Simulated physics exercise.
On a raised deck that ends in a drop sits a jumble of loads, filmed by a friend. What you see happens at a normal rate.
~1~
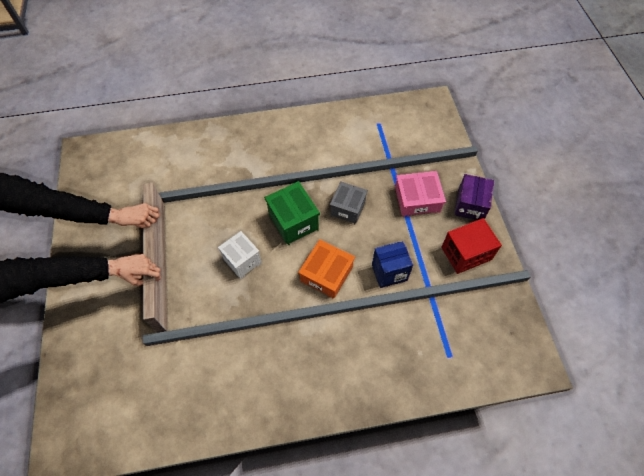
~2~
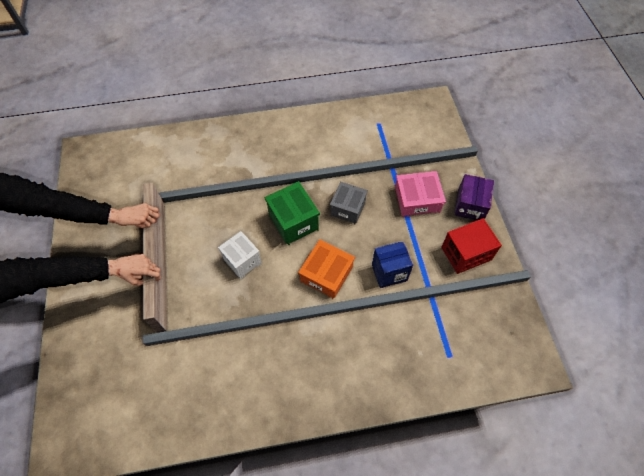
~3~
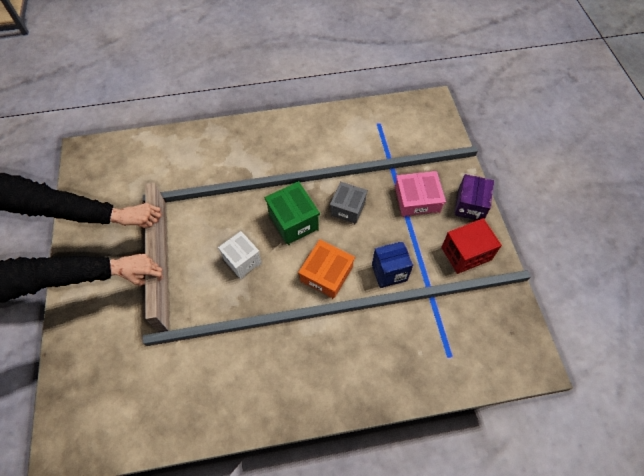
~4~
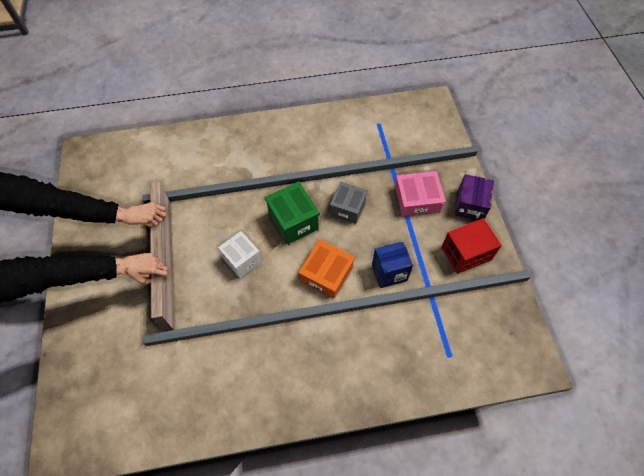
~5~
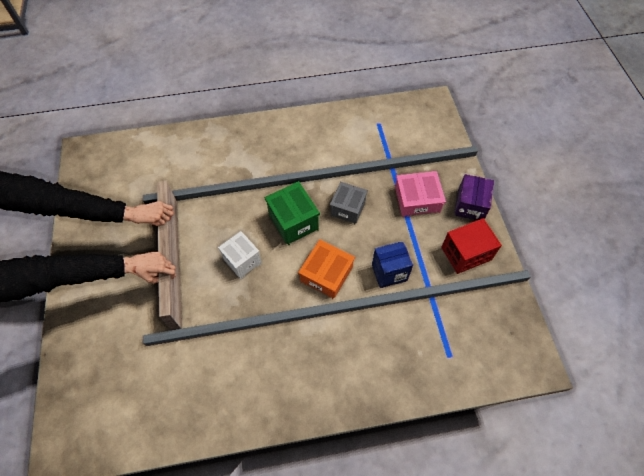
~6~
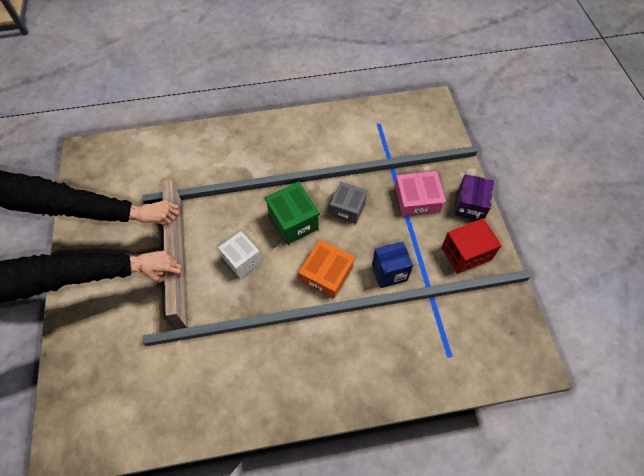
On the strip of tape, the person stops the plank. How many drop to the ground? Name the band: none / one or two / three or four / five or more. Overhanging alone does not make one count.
Band: One or two.
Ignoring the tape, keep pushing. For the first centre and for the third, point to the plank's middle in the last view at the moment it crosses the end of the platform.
At (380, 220) for the first, at (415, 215) for the third.
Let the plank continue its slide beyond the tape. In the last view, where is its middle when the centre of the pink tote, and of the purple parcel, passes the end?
(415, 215) and (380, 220), more or less.
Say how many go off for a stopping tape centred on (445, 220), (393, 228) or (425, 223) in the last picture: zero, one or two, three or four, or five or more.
Result per tape, in order - three to four / just one or two / 3 or 4.
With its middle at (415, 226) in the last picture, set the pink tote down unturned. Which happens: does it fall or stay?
Result: It stays aboard.
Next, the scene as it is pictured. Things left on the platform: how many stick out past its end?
The figure is 2.
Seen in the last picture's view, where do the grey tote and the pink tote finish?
Grey tote at about (450, 180), pink tote at about (488, 185).
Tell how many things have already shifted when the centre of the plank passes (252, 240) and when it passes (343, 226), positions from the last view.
1 by the first point, 6 by the second.
Early on, none off yet; purple parcel at rest near (474, 198); red crate at rest near (470, 246); pink tote at rest near (419, 194).
Finally, the number that fall off is one or two; lost, purple parcel.
